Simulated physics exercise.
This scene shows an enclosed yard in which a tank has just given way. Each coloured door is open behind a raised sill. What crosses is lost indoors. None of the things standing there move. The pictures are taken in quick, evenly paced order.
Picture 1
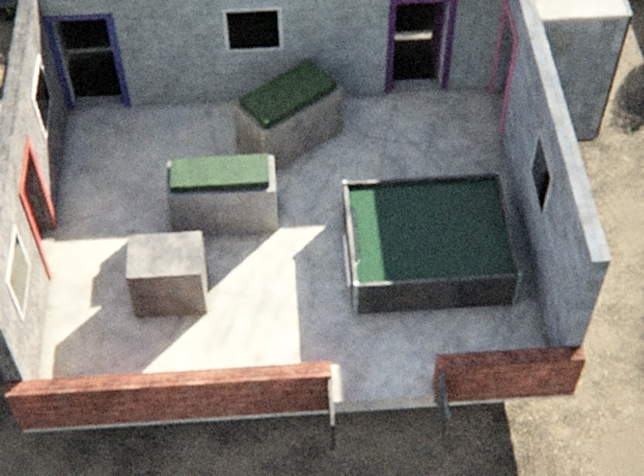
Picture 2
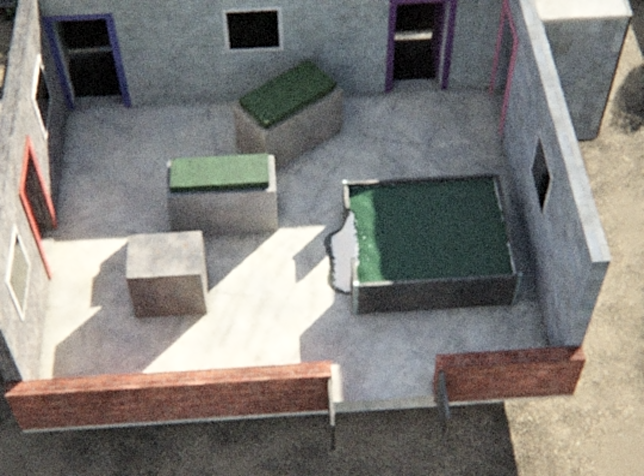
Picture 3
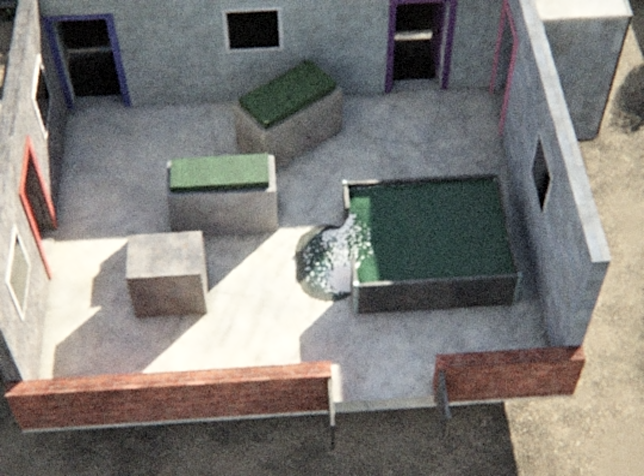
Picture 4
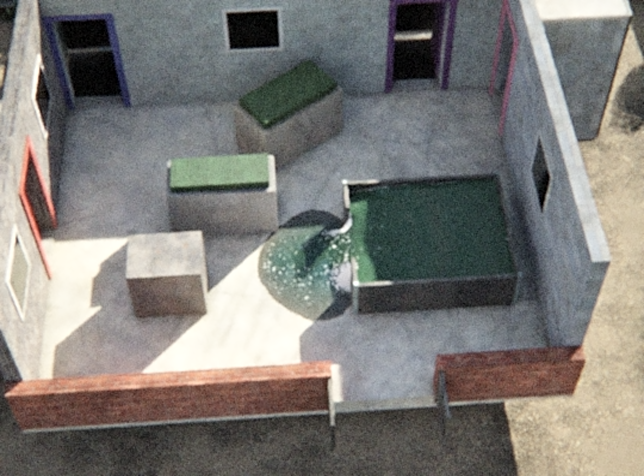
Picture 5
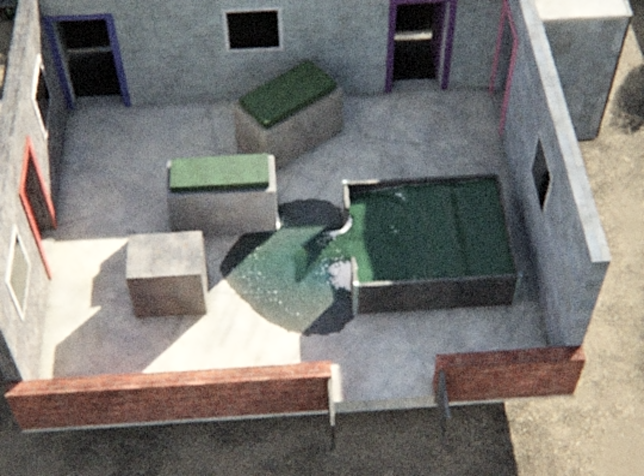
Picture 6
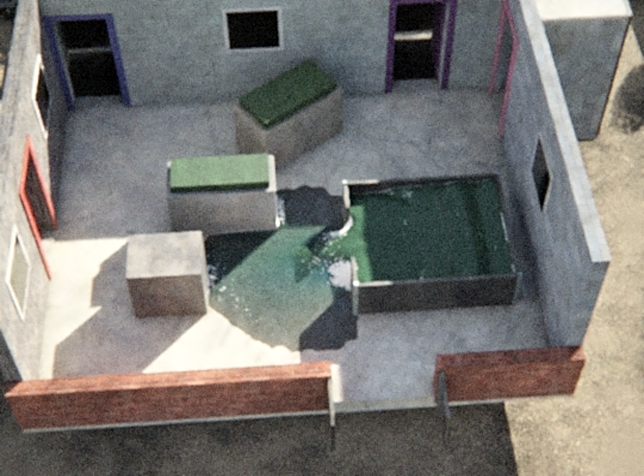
At the start, a walled yard holds a still, full tank of dark green water on the right, near three blocks. Water then bursts from the tank's left side and spreads left across the pale floor in a widening, foam-flecked pool, reaching the green-topped block and the plain grey block.
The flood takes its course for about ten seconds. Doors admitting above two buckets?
My prediction: The pink door respects the limit for sure. The blue door breaks the limit for sure. The red door breaks the limit for sure. The purple door respects the limit for sure.
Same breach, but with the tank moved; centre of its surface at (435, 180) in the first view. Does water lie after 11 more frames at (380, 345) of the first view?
Answer: Untouched.
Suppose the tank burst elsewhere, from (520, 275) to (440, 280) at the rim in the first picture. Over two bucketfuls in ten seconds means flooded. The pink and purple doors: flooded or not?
Here the pink door keeps within bounds, and the purple door gets too much.
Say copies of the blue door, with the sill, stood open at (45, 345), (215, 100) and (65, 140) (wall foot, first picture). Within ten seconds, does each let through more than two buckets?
Same order as asked - exceeds the limit, stays within the limit and stays within the limit.
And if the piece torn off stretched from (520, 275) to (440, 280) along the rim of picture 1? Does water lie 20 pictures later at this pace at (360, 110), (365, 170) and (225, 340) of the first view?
So: Spared, then spared, then wetted.
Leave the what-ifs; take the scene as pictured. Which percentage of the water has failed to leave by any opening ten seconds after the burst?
80 % or so.
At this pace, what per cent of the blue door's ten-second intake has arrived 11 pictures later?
Around 0 %.
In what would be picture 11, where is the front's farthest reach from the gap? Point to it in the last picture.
The front tops out at about (53, 257).
A moment on, water covers 25 % of the floor; the pink door not reached, the blue door not reached, the red door not reached, the purple door not reached.
Next, water covers 35 % of the floor; the pink door not reached, the blue door not reached, the red door over two buckets in, the purple door not reached.
Then, water covers 50 % of the floor; the pink door not reached, the blue door wet at the sill, nothing in, the red door far over two buckets in, the purple door wet at the sill, nothing in.
Later, water covers 75 % of the floor; the pink door wet at the sill, nothing in, the blue door under two buckets in, the red door far over two buckets in, the purple door wet at the sill, nothing in.
In the end, water covers 95 % of the floor; the pink door wet at the sill, nothing in, the blue door far over two buckets in, the red door far over two buckets in, the purple door wet at the sill, nothing in.
